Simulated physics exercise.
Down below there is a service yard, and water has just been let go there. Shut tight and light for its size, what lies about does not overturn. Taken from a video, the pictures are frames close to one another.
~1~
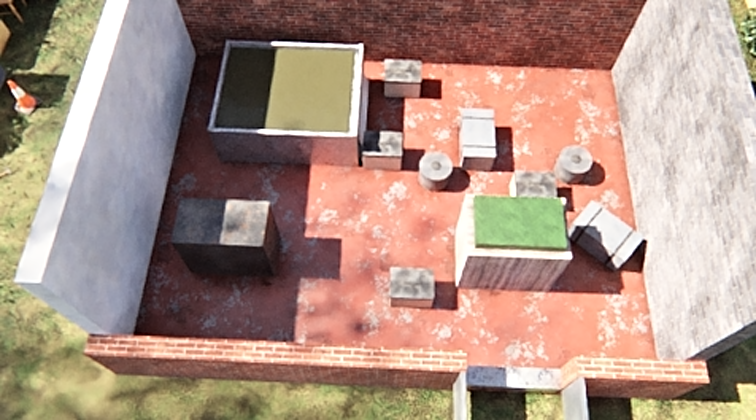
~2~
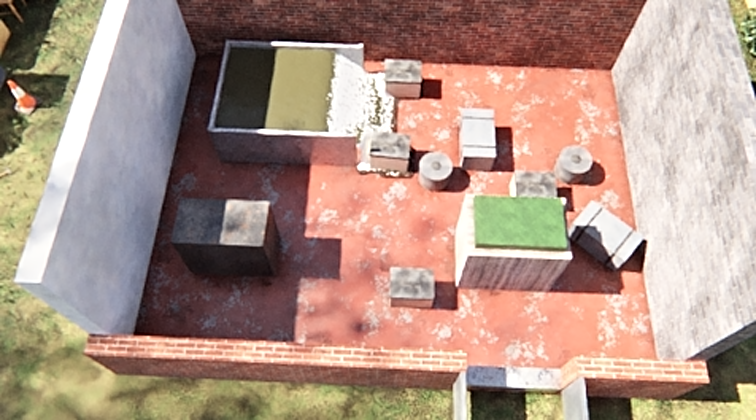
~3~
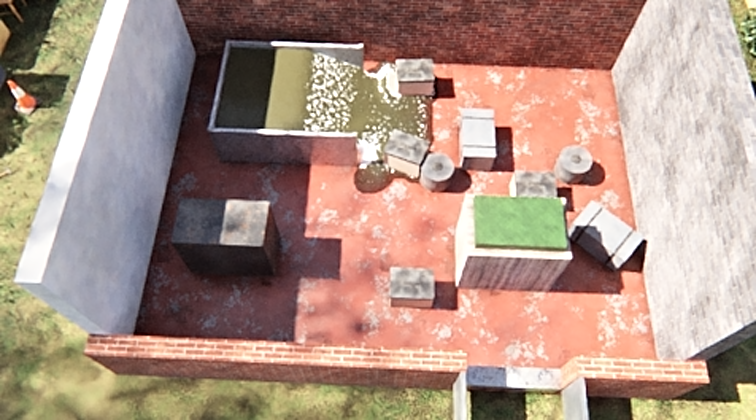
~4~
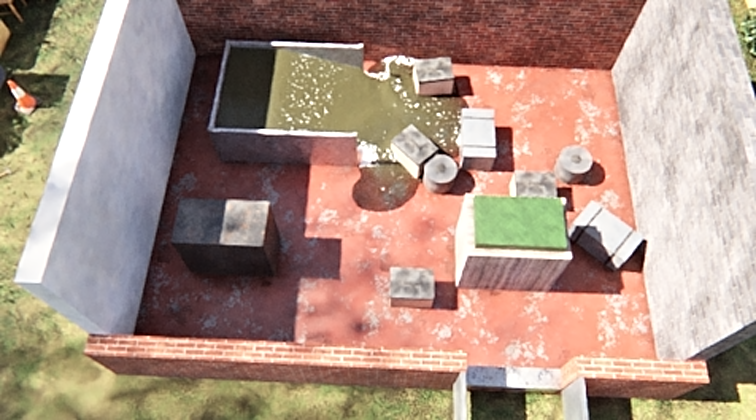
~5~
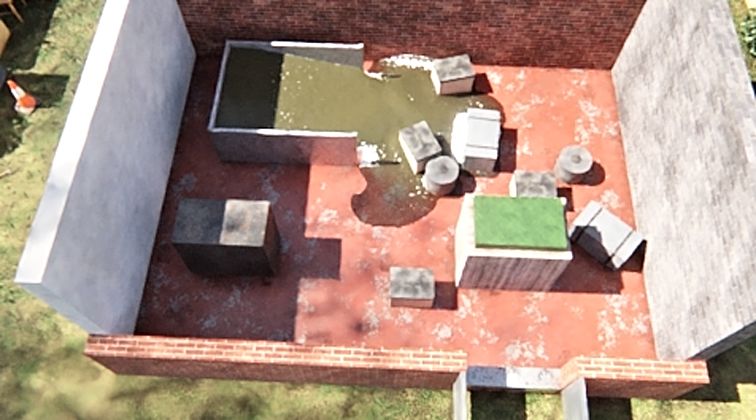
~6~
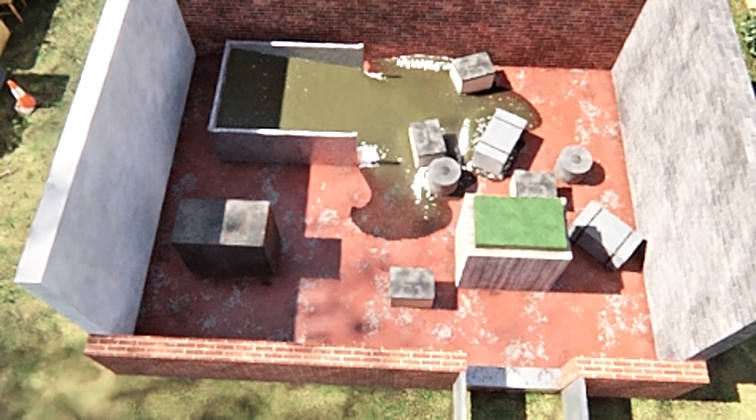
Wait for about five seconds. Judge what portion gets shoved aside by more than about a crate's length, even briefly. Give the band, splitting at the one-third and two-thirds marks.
Share: Two thirds and up.
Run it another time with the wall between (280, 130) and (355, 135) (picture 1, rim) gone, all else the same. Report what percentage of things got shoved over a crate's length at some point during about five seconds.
Near 10 in a hundred.
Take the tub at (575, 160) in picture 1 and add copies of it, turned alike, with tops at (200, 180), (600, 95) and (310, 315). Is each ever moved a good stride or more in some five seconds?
Stays put, shoved clear, stays put.
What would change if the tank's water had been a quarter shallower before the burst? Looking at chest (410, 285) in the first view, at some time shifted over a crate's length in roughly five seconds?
I reckon below that mark.
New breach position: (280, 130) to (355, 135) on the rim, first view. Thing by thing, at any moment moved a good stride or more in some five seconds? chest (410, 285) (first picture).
I'd say it goes the distance.
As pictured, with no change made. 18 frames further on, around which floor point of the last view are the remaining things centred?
Around (558, 261).
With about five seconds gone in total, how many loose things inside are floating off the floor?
Tally: 4.
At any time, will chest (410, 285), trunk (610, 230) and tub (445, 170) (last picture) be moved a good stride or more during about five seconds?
One by one: Remained nearby; cleared the mark; cleared the mark.
A moment on, 3 of 8 are well off their spots; 1 afloat.
Next, 6 of 8 are well off their spots; 6 afloat.
Later, 7 of 8 are well off their spots; 4 afloat.
In the end, 7 of 8 are well off their spots, and 7 have been at some point; 4 afloat.
